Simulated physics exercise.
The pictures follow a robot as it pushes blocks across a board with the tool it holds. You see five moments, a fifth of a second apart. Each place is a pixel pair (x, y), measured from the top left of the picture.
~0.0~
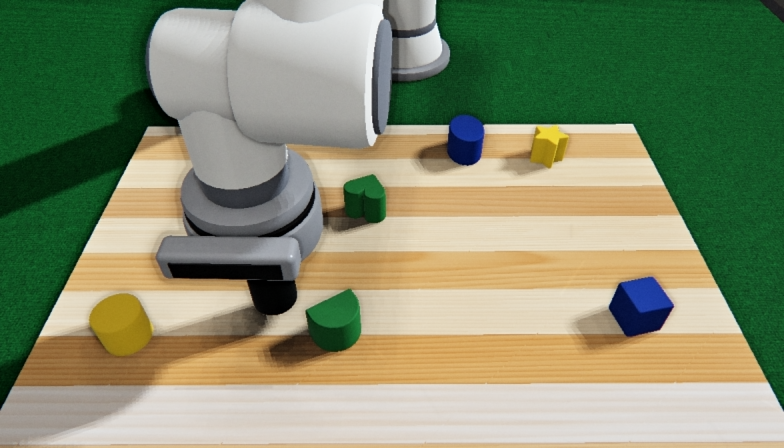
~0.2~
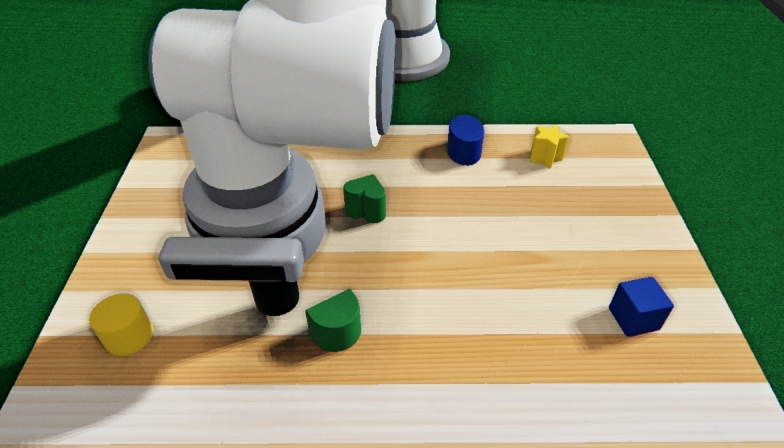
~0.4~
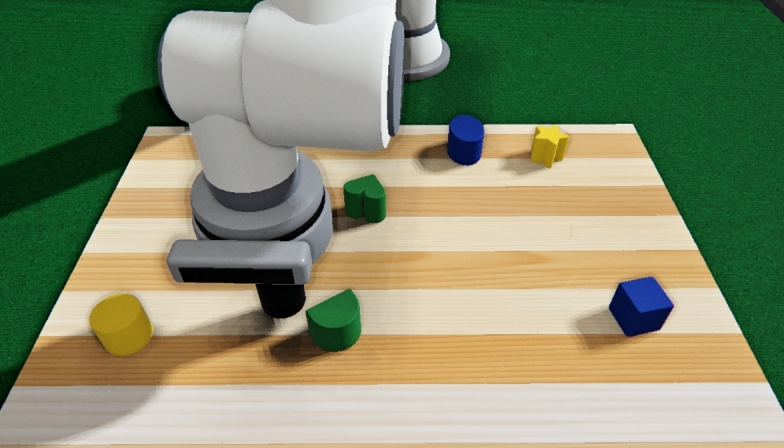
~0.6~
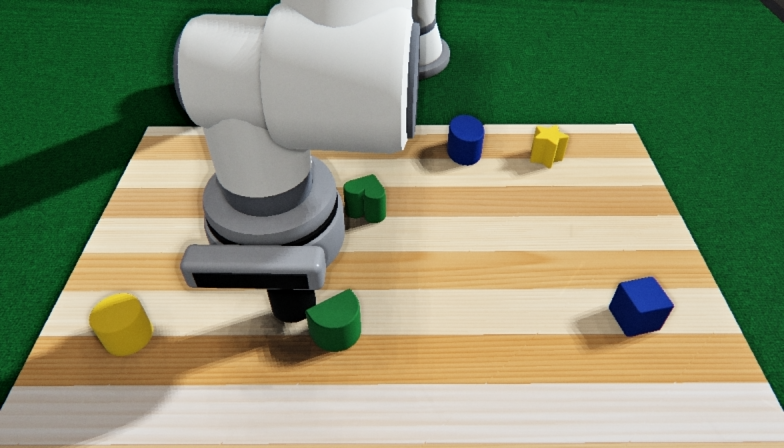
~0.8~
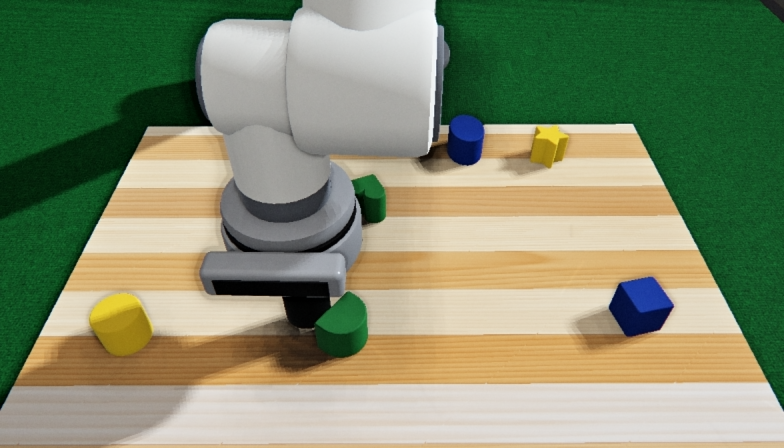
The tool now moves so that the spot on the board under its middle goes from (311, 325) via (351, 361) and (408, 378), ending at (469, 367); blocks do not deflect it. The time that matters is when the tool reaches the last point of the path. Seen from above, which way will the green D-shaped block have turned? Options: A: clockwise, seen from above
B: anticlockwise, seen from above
The one that fits is B, anticlockwise, seen from above.
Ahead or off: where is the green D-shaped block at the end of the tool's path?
It is still ahead of the tool.
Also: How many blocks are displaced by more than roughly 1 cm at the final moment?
Going by the path, one of them shifts by more than about 1 cm.
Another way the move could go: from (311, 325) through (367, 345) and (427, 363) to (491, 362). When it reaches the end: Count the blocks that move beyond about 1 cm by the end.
One gets moved.
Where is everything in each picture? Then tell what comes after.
Lower end of the tool (276, 298), tops of blocks, green D-shaped block (335, 309), in the first picture.
Tool (278, 299), blocks as before, in the second picture.
Tool (284, 301), blocks as before, in the third picture.
Tool (294, 305), blocks as before, in the fourth picture.
Tool (309, 311), green D-shaped block (344, 314), in the fifth picture.
On the path given first. One third of the way, tool (350, 347); green D-shaped block (393, 337), turned 55° anticlockwise.
Two thirds of the way, tool (409, 364); green D-shaped block (452, 345), turned 65° anticlockwise.
At the end, tool (472, 353); green D-shaped block (515, 340), turned 45° anticlockwise.
